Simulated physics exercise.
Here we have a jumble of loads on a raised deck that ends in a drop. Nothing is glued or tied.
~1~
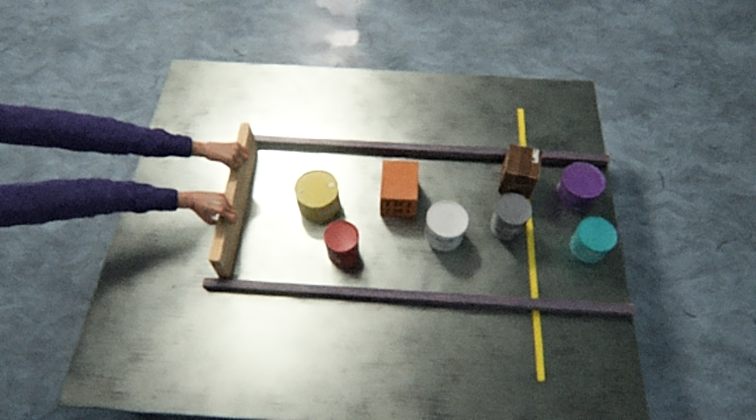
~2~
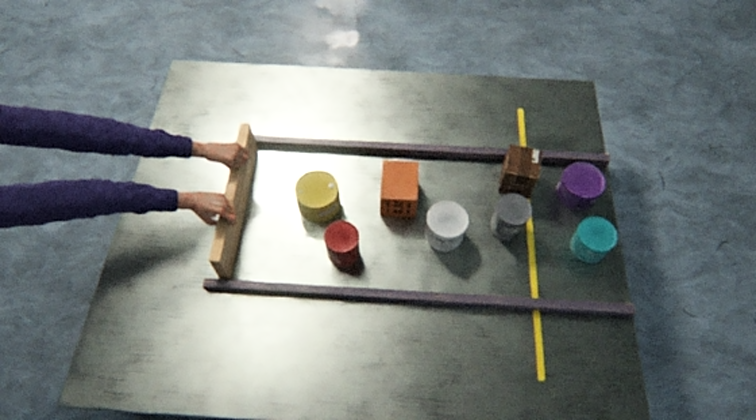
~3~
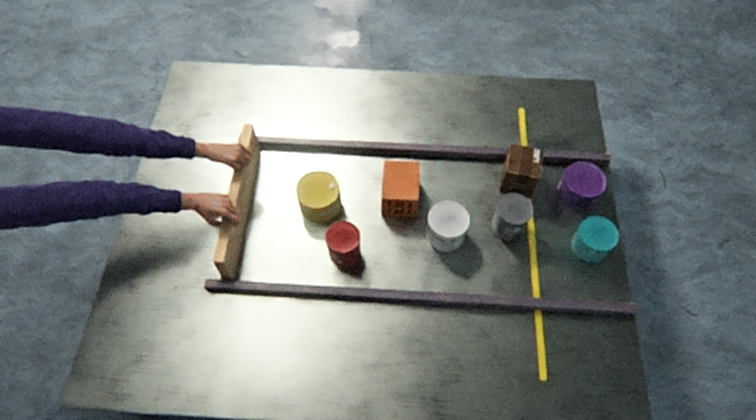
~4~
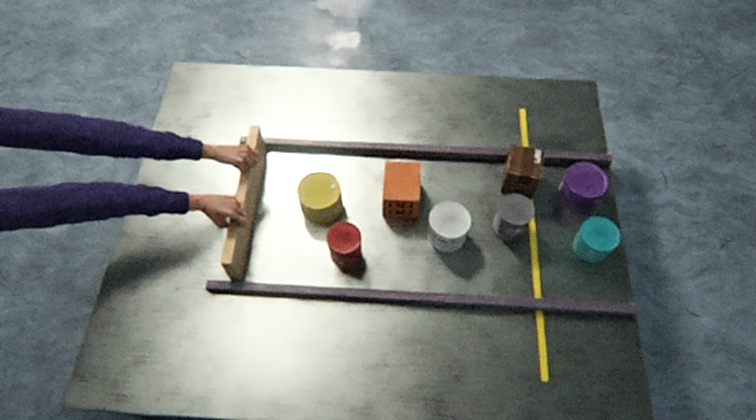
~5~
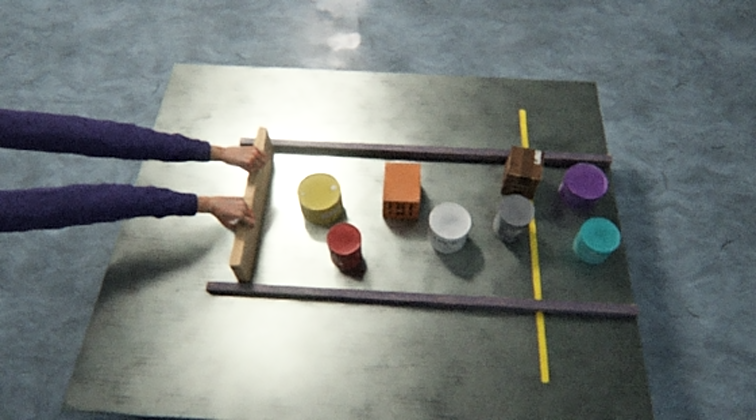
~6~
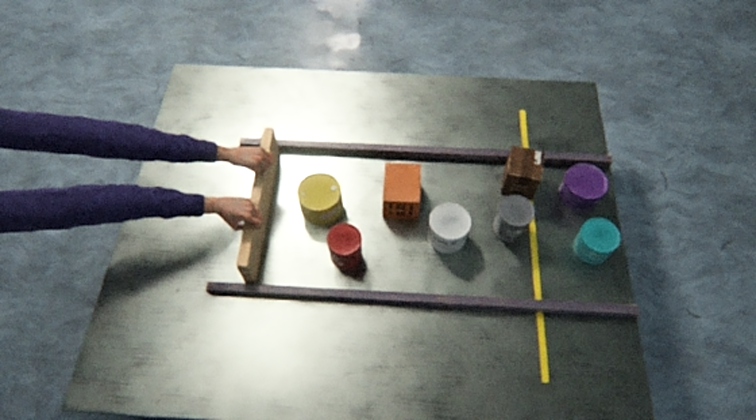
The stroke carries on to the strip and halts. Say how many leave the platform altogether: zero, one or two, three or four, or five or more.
The number that fall off is one or two.
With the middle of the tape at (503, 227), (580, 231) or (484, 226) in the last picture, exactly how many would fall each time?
It would be 0, 4 and 0.
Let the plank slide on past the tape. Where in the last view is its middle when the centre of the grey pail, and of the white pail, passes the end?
Near (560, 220) and (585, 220).
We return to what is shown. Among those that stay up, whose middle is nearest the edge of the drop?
It is the turquoise pail.
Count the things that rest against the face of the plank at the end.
It touches 3.
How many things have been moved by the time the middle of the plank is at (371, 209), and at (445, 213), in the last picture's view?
At the one place 3, at the other 5.
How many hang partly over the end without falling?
Overhanging: 1.
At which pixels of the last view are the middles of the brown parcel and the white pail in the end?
First (593, 173), then (582, 242).
Early on, none off yet; turquoise pail at rest near (596, 242); purple pail at rest near (582, 188); brown parcel at rest near (522, 174).
A while later, none off yet; turquoise pail at rest near (596, 242); purple pail at rest near (582, 188); brown parcel at rest near (523, 173).
Finally, the number that fall off is one or two; lost, purple pail.
